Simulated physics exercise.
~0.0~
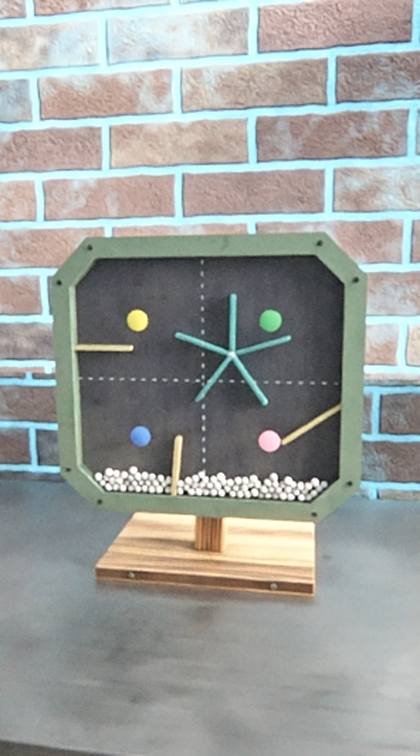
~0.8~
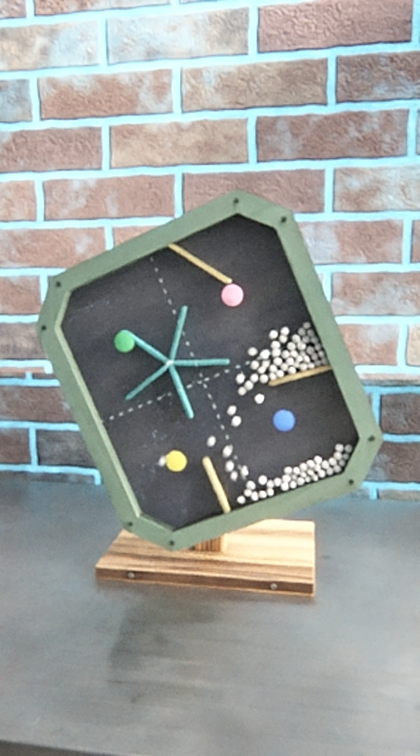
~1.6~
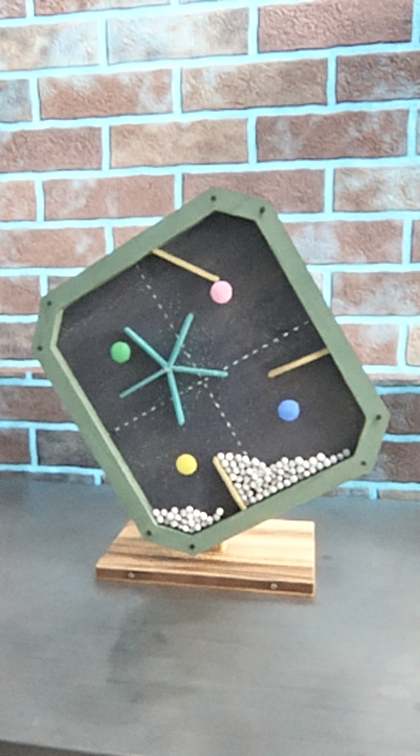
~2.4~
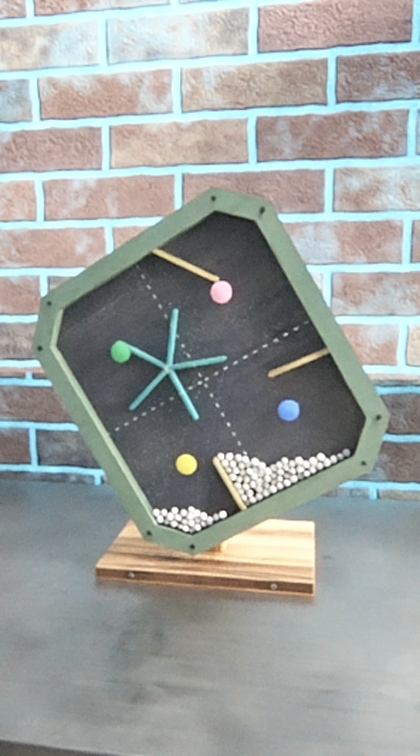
In the video, a green-framed box on a wooden stand turns anticlockwise, sending small white balls tumbling across its dark interior as a teal five-armed spinner rotates. The box stops tilted, with the balls settled along the bottom on both sides of a thin divider near the yellow dot.
